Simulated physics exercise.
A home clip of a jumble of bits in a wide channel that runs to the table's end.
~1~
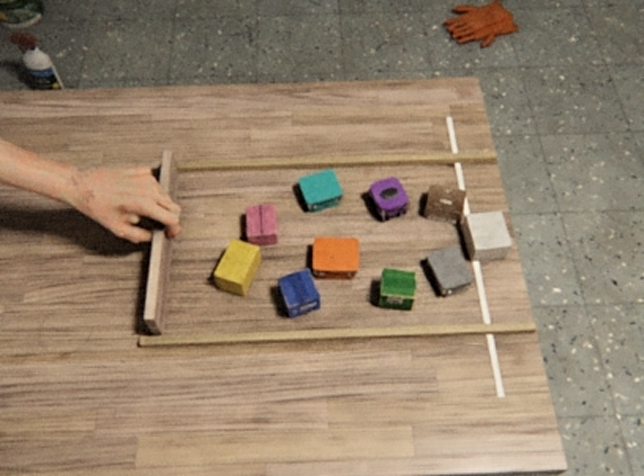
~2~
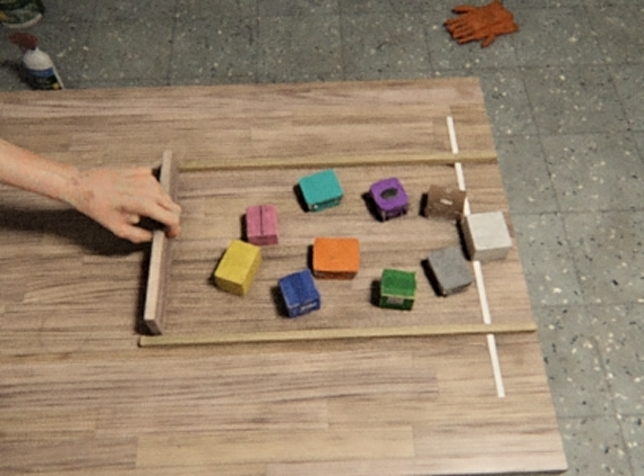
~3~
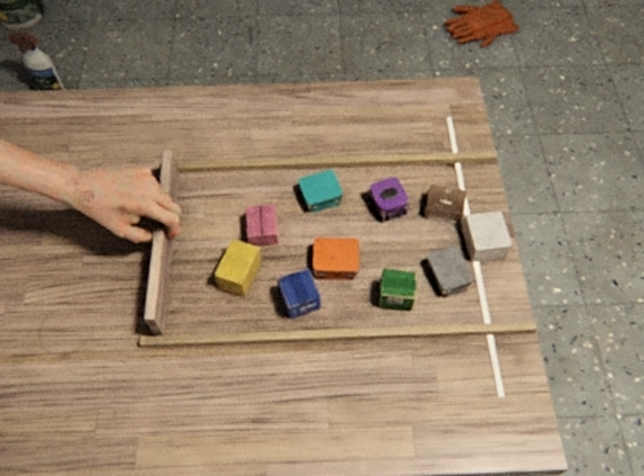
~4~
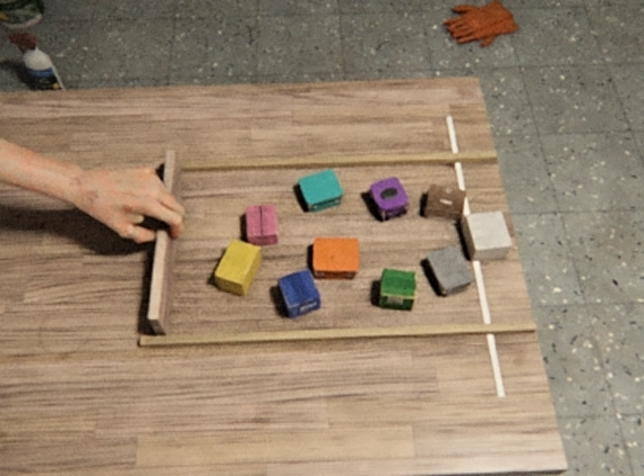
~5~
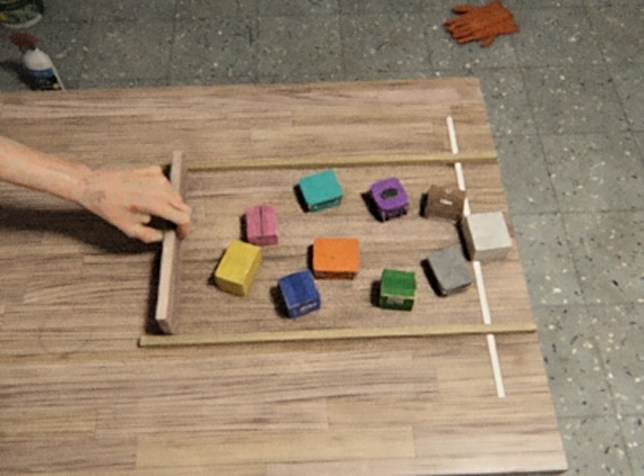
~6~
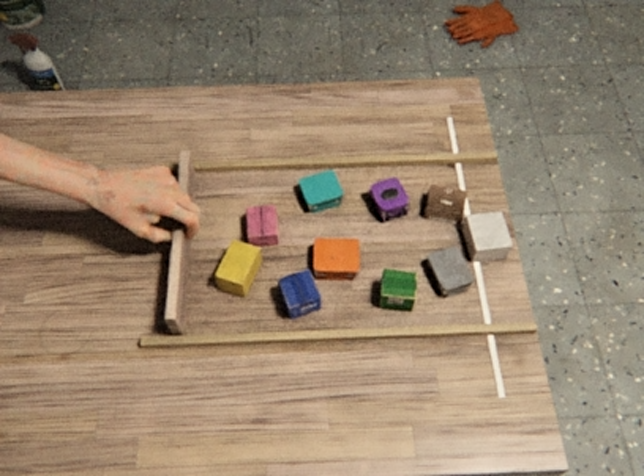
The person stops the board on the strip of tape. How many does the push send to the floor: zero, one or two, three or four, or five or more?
Outcome: The number that fall off is five or more.
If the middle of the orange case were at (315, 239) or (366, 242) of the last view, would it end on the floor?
In that order, it tumbles off; is lost.
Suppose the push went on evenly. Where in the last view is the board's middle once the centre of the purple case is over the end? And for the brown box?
At (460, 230) for the purple case; at (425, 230) for the brown box.
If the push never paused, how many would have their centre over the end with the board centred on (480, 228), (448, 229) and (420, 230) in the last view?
Place by place, 6, 3 and 0.
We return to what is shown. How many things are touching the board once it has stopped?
It touches 4.
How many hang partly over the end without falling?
That would be 0.
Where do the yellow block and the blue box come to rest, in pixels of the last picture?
Near (493, 255) and (503, 295).
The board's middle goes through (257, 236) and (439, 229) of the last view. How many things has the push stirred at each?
At the one place 2, at the other 10.
Early on, none off yet; white block at rest near (487, 237); brown box at rest near (446, 204); grey case at rest near (449, 272).
A while later, none off yet; white block moving near (494, 234); brown box travelled a little near (462, 202); grey case travelled a little near (473, 276).
Finally, the number that fall off is five or more; lost, orange case, green box, purple case, grey case, brown box and white block.
